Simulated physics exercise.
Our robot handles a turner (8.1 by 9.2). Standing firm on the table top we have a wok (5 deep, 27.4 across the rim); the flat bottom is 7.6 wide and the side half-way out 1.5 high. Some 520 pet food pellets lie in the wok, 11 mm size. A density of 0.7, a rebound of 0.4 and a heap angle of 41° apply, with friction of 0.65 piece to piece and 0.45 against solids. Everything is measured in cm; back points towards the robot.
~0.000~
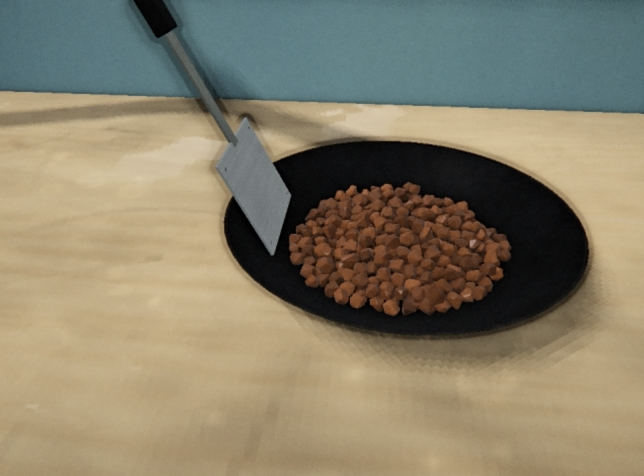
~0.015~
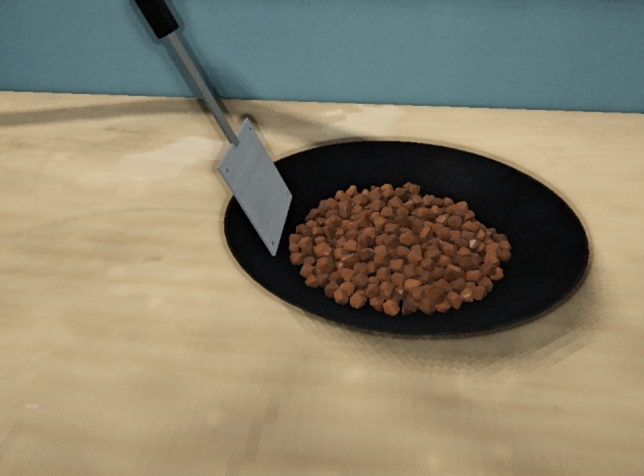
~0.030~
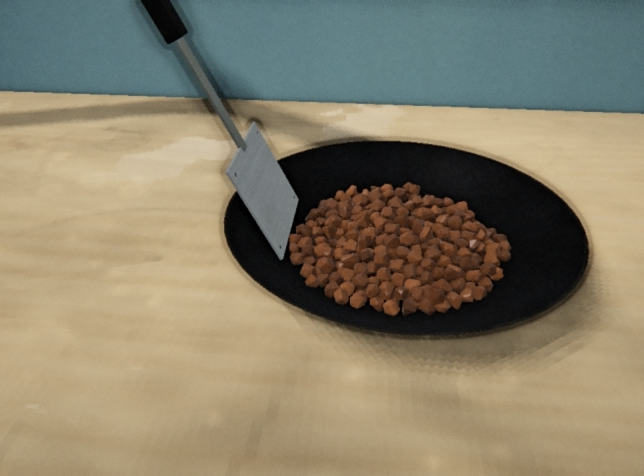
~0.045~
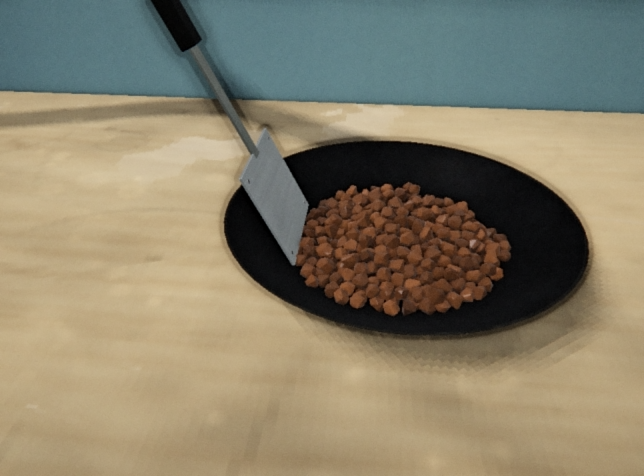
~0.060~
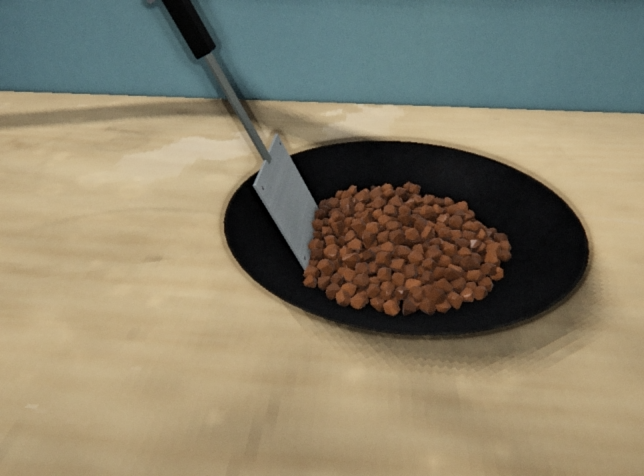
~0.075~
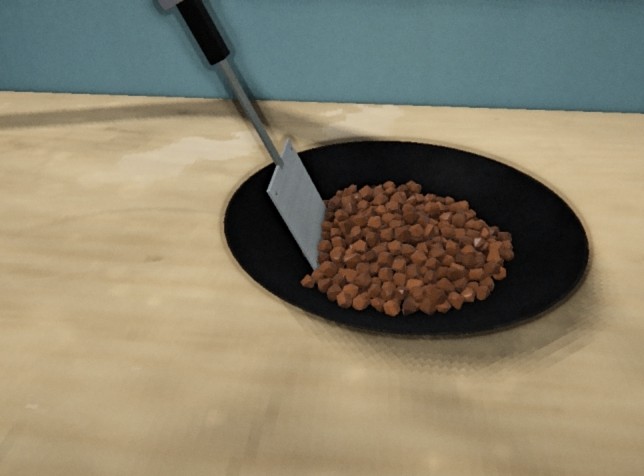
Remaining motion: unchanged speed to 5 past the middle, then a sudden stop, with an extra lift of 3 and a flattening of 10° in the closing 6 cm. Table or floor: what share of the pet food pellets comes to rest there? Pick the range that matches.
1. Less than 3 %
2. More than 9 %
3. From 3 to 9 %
Option 3: From 3 to 9 %.
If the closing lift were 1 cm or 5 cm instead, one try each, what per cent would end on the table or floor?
Try one gives about 10 in a hundred, try two about 5 in a hundred.
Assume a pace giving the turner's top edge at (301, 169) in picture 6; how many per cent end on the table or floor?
10 %.
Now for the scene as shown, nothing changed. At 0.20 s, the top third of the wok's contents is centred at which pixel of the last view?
Centre: Approx. (486, 221) in the last view.
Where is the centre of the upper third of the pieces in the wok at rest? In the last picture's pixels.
Centre: Roughly (519, 222).
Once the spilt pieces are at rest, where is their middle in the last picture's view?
Pixel estimate: About (607, 270).
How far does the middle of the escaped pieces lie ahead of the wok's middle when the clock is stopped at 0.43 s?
Distance ahead of centre: Approx. 16 cm.
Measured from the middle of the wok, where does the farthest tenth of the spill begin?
That's near 25 cm.
By 0.14 s, sloping 64°, highest piece 8 above the table; 519 in the wok.
By 0.20 s, sloping 59°, highest piece 10 above the table; 516 in the wok, 3 on the blade or in flight.
By 0.43 s, sloping 54°, highest piece 7 above the table; 495 in the wok, 23 on the table or floor, 1 on the blade or in flight.
By 1.48 s, sloping 54°, highest piece 7 above the table; 492 in the wok, 27 on the table or floor.
Final count, 492 in the wok, 27 on the table or floor. That is 5 % on the table or floor.
